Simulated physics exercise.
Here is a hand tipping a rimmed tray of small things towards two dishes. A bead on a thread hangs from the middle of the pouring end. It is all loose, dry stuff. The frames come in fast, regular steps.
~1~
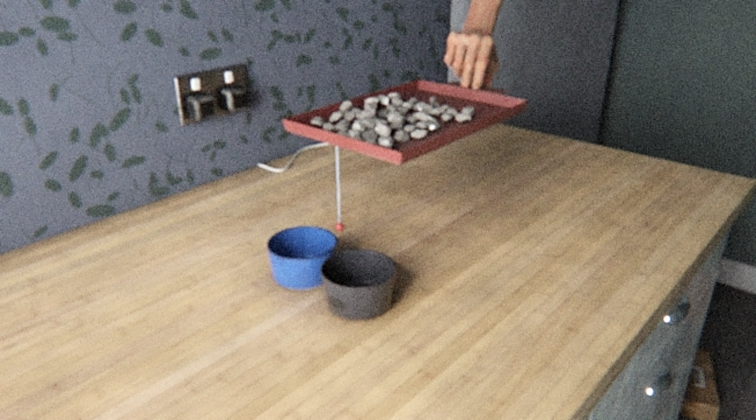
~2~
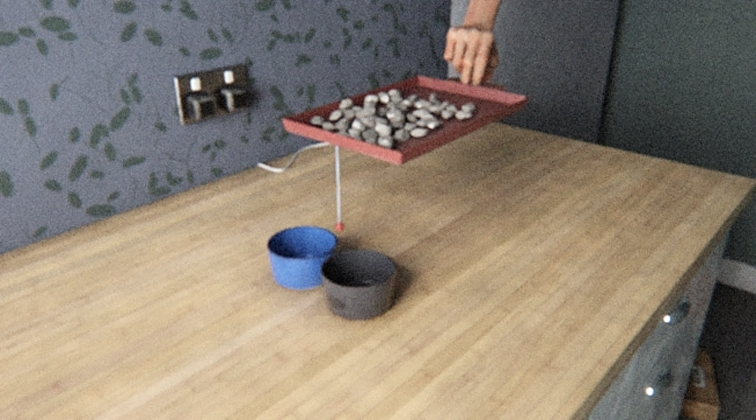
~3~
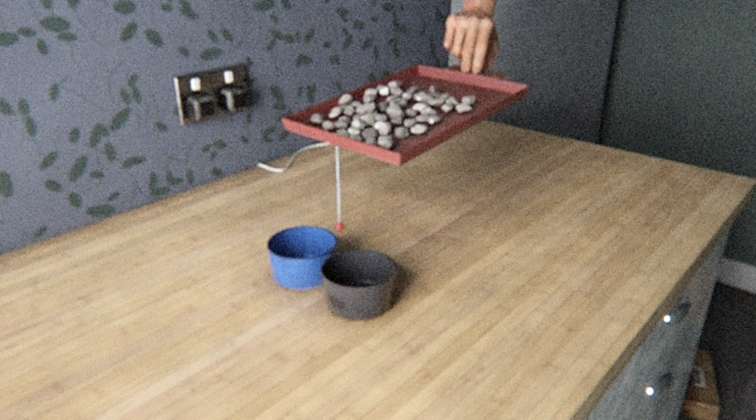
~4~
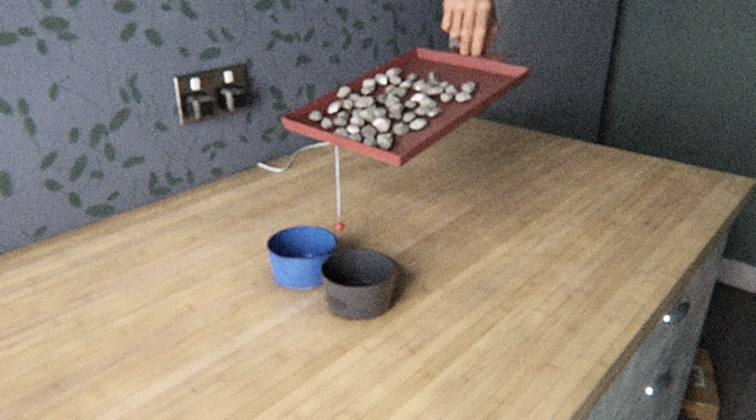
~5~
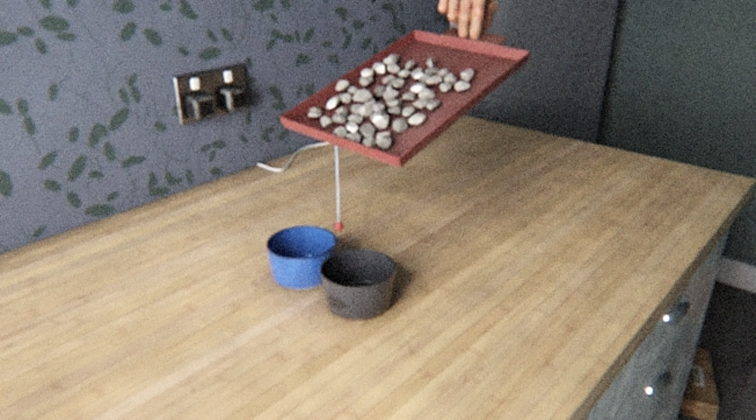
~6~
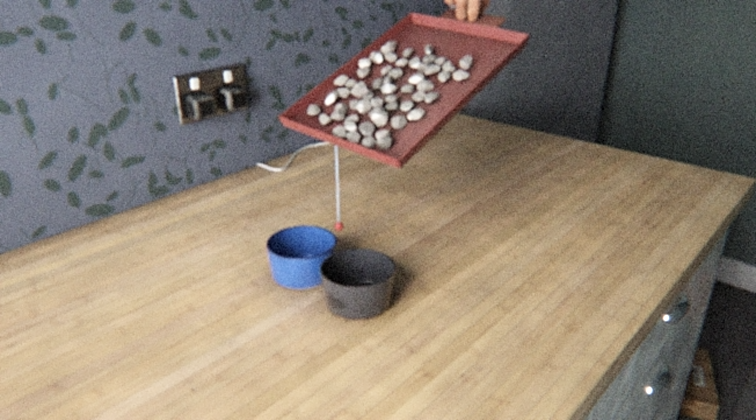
A hand raising the far end of a red tray of grey pebbles, tilting it steadily above blue and black bowls.
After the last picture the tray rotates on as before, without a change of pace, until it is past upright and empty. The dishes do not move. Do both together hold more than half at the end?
In the dishes lies more than half of it.
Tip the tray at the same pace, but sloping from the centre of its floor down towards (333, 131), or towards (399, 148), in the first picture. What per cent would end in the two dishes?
Roughly 40 per cent, and 50 per cent.
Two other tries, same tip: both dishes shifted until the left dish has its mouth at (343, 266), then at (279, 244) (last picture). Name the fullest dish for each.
In turn: The left one; the right-hand dish.
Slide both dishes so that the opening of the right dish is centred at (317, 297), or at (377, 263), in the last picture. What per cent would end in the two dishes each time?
In turn 0 and 50 in a hundred.
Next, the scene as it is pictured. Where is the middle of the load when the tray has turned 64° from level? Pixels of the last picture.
Close to (344, 123).
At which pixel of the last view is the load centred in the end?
Around (337, 289).
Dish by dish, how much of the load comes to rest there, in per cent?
For the left dish some 20 %, for the right dish some 40 %.
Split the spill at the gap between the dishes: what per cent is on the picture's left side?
About 60 per cent.
Soon, tray tipped steeply; nearly all on the tray; a stray few in the air.
A while on, tray tipped past a quarter turn; about a quarter on the tray; about a quarter in the right dish; a small part in the left dish; about a quarter outside both; about a quarter in the air.
Towards the end, tray tipped past a quarter turn; about half in the right dish; about a quarter in the left dish; about a third outside both.
Finally, tray tipped past a quarter turn; about half in the right dish; about a quarter in the left dish; about a third outside both.
